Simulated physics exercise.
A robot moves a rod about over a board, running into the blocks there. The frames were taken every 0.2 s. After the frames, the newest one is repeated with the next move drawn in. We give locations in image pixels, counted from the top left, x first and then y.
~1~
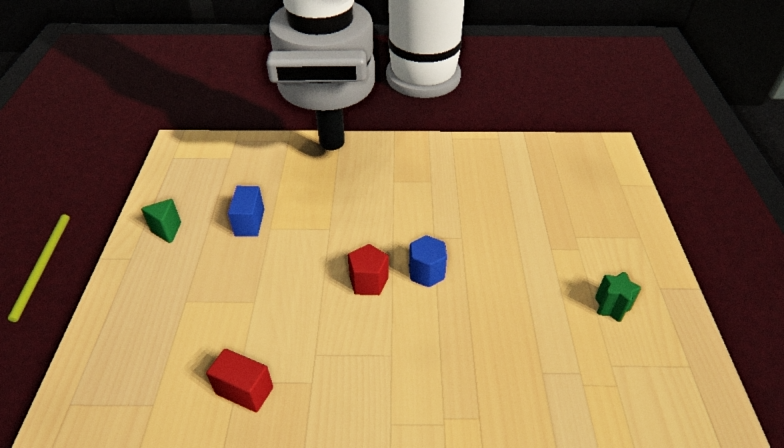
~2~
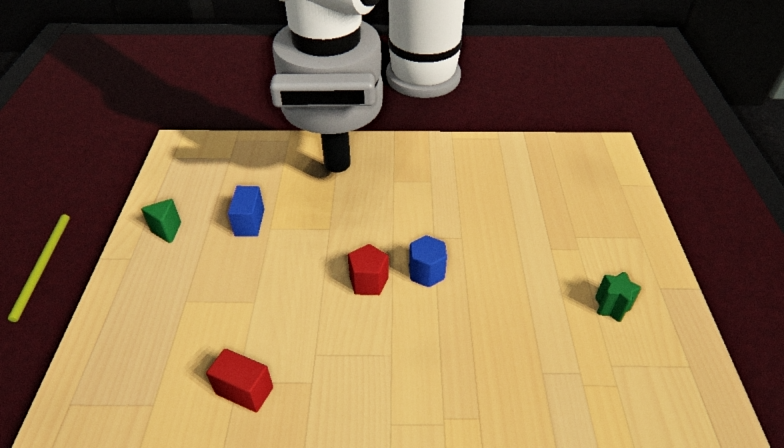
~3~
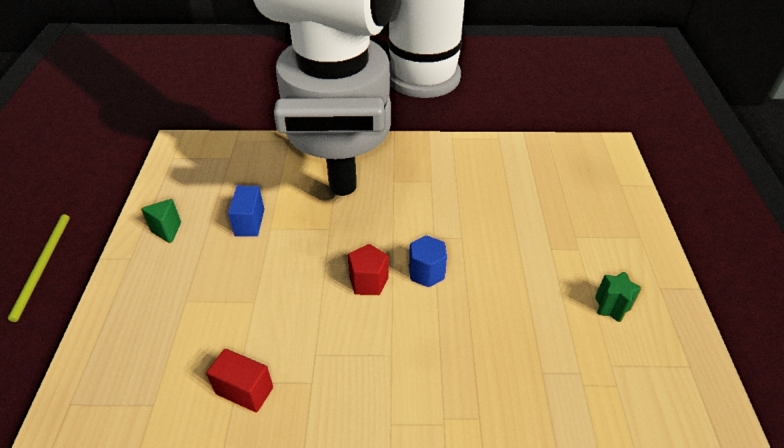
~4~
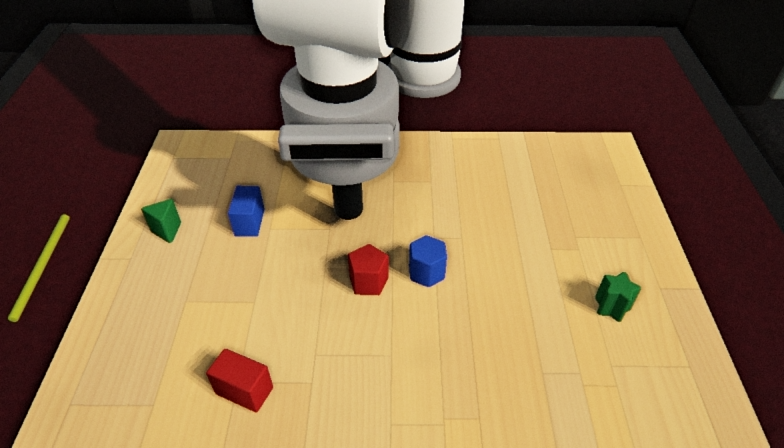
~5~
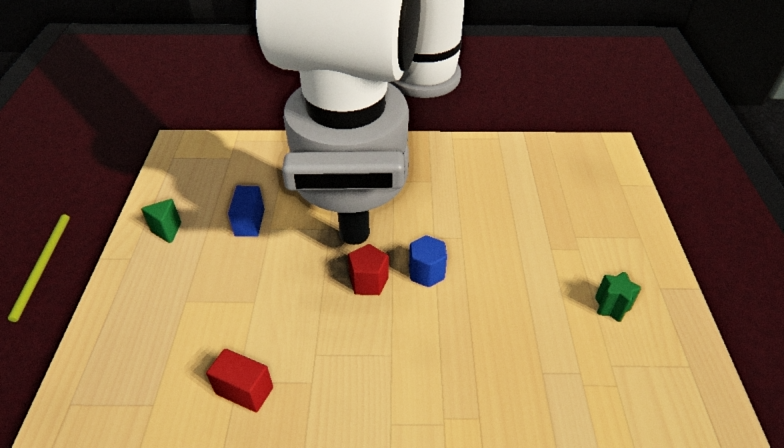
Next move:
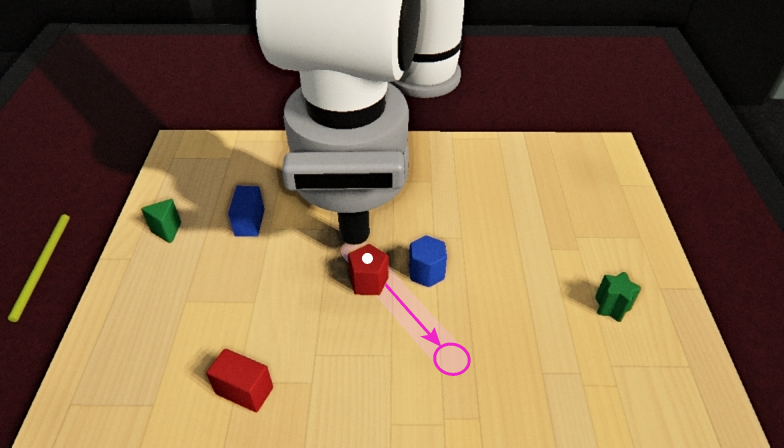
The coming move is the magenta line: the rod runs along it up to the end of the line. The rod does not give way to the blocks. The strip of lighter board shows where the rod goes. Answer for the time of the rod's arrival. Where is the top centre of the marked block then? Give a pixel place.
In the picture, it is at (384, 310).
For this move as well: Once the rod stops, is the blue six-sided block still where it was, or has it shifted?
The result: It stays put.
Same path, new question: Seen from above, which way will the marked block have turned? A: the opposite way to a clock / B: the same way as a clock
Choice B: The same way as a clock.
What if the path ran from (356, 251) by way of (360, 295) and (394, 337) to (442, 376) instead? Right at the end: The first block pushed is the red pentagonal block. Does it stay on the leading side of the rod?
It is still there in front.
Path on the board, in a line from (356, 251) to (452, 359); the dot is on the red pentagonal block.
On the path given first. One third of the way, rod at (384, 268); red pentagonal block at (380, 288), turned 50° clockwise.
Two thirds of the way, rod at (417, 305); red pentagonal block at (384, 310), turned 90° clockwise.
At the end, rod at (454, 345); red pentagonal block at (384, 310), turned 90° clockwise; blue six-sided block in place.
